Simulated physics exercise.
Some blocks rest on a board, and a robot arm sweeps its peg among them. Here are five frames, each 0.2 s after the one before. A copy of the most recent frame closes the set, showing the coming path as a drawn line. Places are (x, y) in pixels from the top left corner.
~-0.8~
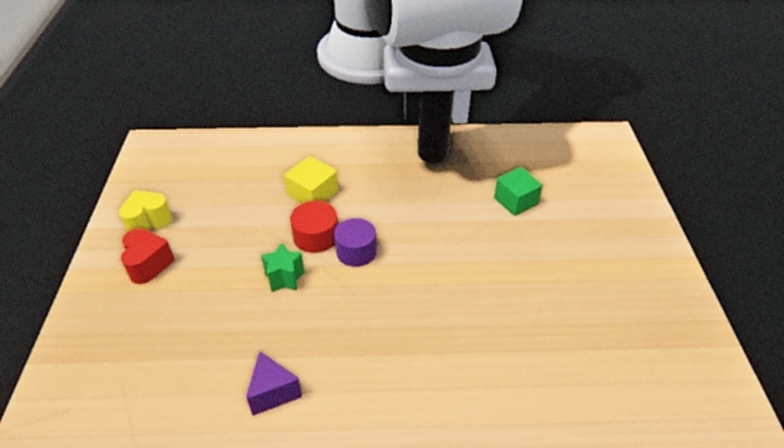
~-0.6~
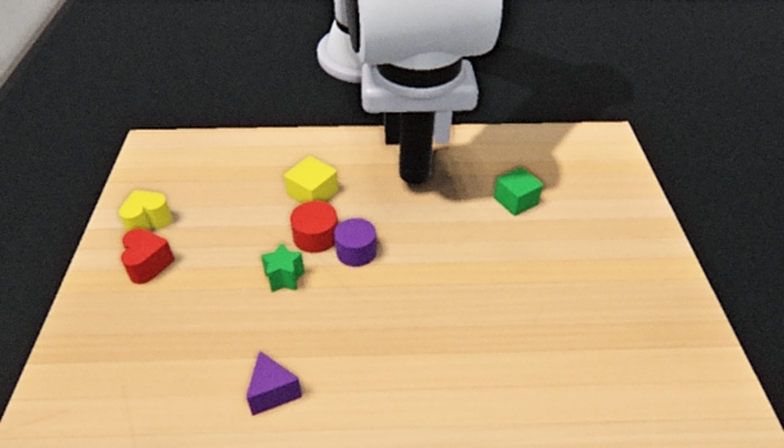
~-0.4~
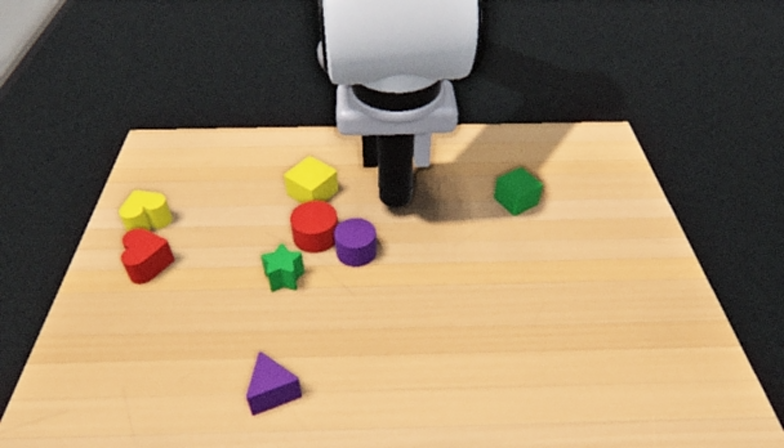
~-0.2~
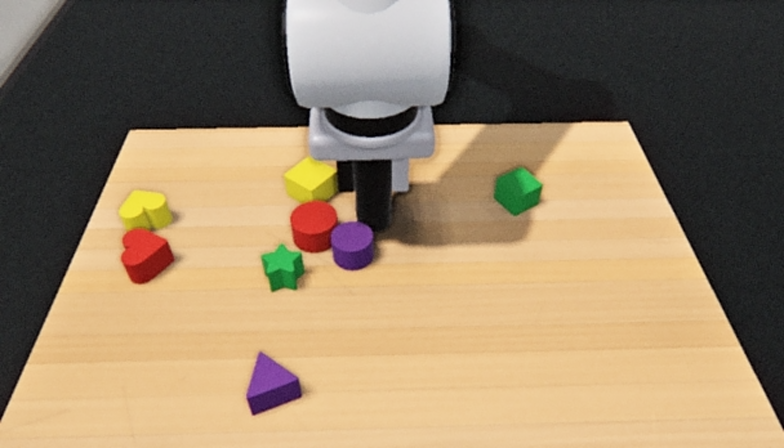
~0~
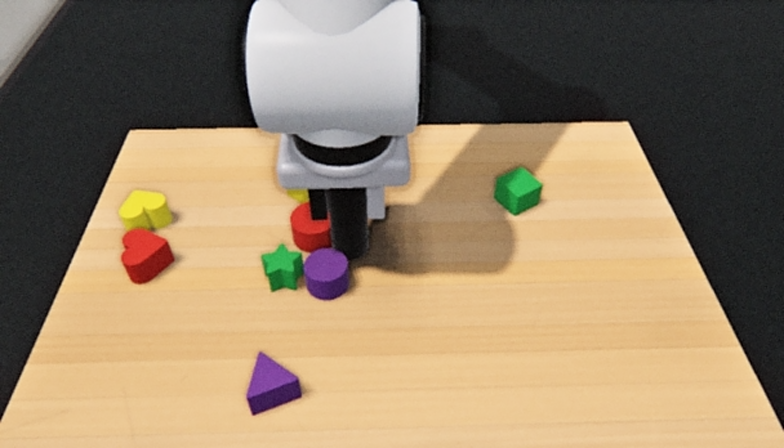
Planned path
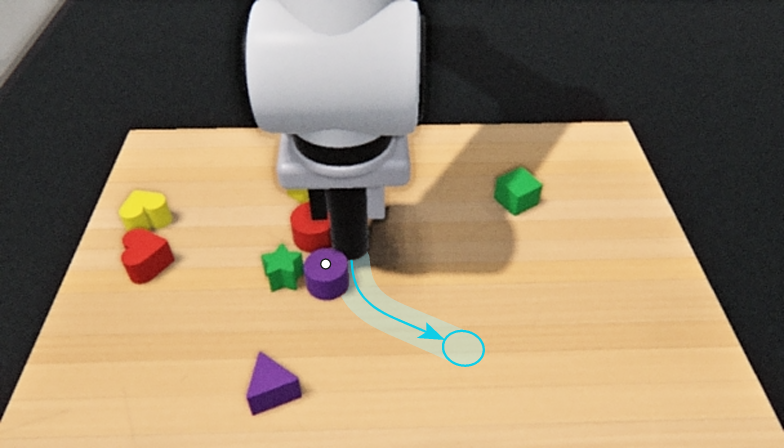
The robot arm's black peg moved down and left across the wooden board of colored blocks, reached the purple disc beside the red one, and pushed it down and left, close to the green star.
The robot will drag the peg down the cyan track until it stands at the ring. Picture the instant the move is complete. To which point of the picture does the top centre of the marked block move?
It is going to be at (316, 280).
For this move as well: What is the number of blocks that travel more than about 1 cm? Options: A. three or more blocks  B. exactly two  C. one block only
C: One block only.
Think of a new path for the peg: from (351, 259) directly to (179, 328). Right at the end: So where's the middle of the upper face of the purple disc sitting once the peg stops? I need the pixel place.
When the path ends, it will be at (293, 295).
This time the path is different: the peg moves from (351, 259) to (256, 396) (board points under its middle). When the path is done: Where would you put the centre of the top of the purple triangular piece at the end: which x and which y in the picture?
Roughly at (255, 413).
Drawn move, from (351, 259) over (365, 298) and (410, 325) to (463, 348); the dot is on the purple disc.
What follows on the original path. One third of the way, peg (364, 288); purple disc (316, 280).
Two thirds of the way, peg (412, 315); purple disc (316, 280).
At the end, peg (465, 338); red disc still; purple disc (316, 280).
